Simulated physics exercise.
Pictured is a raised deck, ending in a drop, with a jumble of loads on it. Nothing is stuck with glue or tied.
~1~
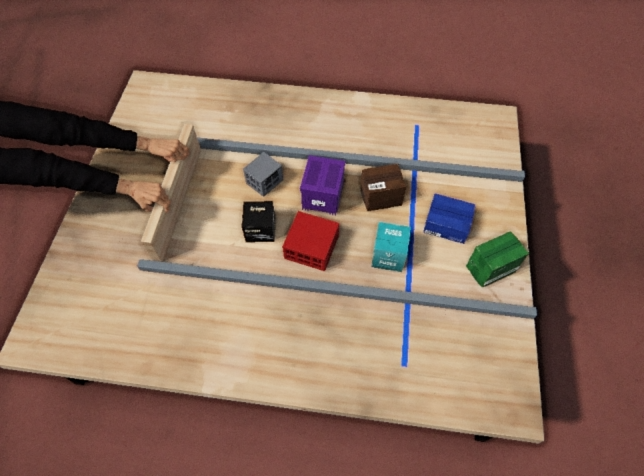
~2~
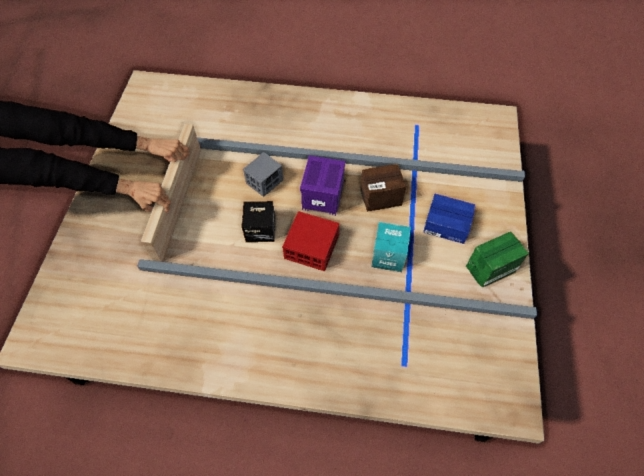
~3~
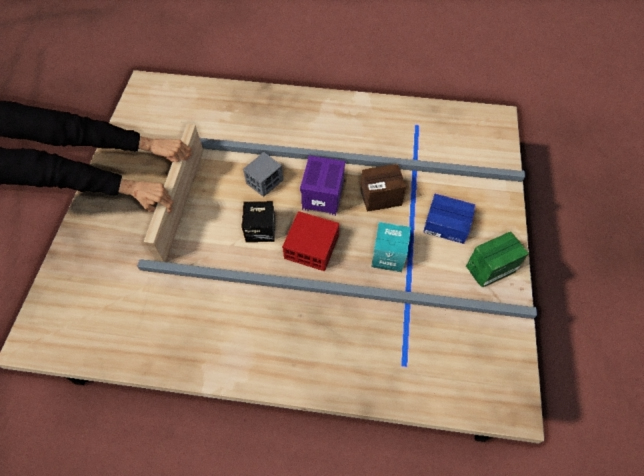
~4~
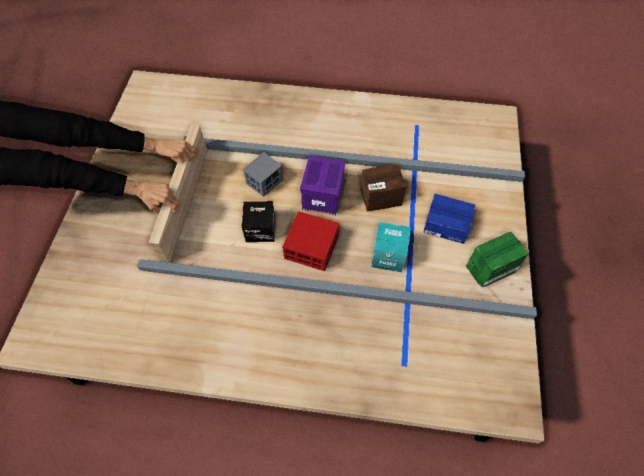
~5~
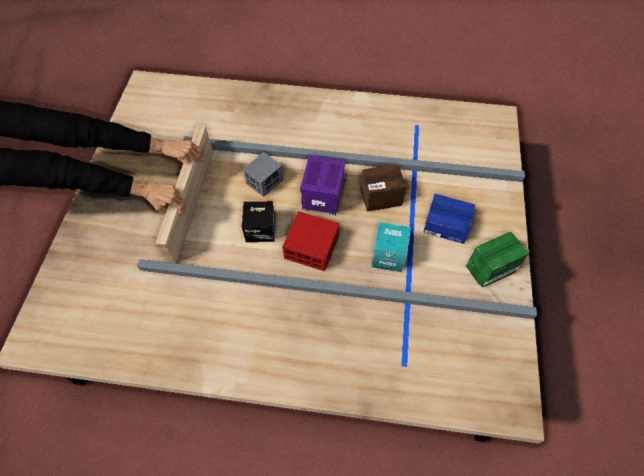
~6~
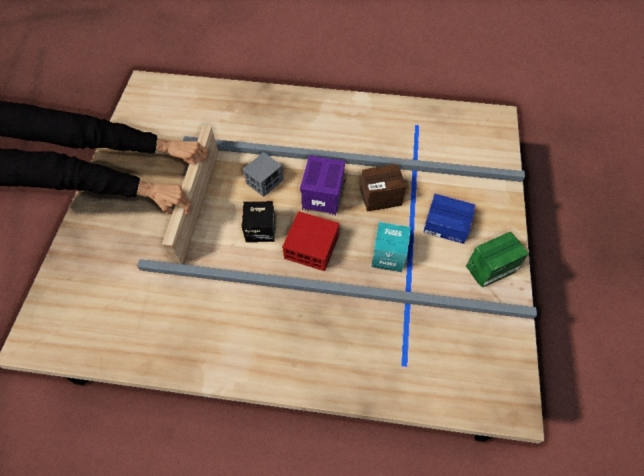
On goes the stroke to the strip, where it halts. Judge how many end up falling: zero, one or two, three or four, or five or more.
My judgement: One or two.
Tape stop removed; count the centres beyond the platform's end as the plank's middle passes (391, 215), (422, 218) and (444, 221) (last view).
In order, that gives 0, then 2, then 3.
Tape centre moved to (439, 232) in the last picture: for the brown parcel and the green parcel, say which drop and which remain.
Okay, so the brown parcel sits tight, the green parcel winds up off it.
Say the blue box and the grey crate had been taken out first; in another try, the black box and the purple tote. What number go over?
That gives 1 in the first case, then 0 in the second.
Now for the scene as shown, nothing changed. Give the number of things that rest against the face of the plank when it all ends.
At rest, 2 are in contact.
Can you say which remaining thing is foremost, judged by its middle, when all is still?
Nearest at the end: The turquoise box.
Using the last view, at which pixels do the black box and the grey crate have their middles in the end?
Same order as the question: First (428, 244), second (428, 186).
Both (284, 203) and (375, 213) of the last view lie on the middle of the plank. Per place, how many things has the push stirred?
At the first spot 4, then 8.
A little later, none off yet; green parcel at rest near (496, 260); blue box at rest near (449, 219); turquoise box at rest near (391, 247).
When it is over, the number that fall off is one or two; down, blue box and green parcel.
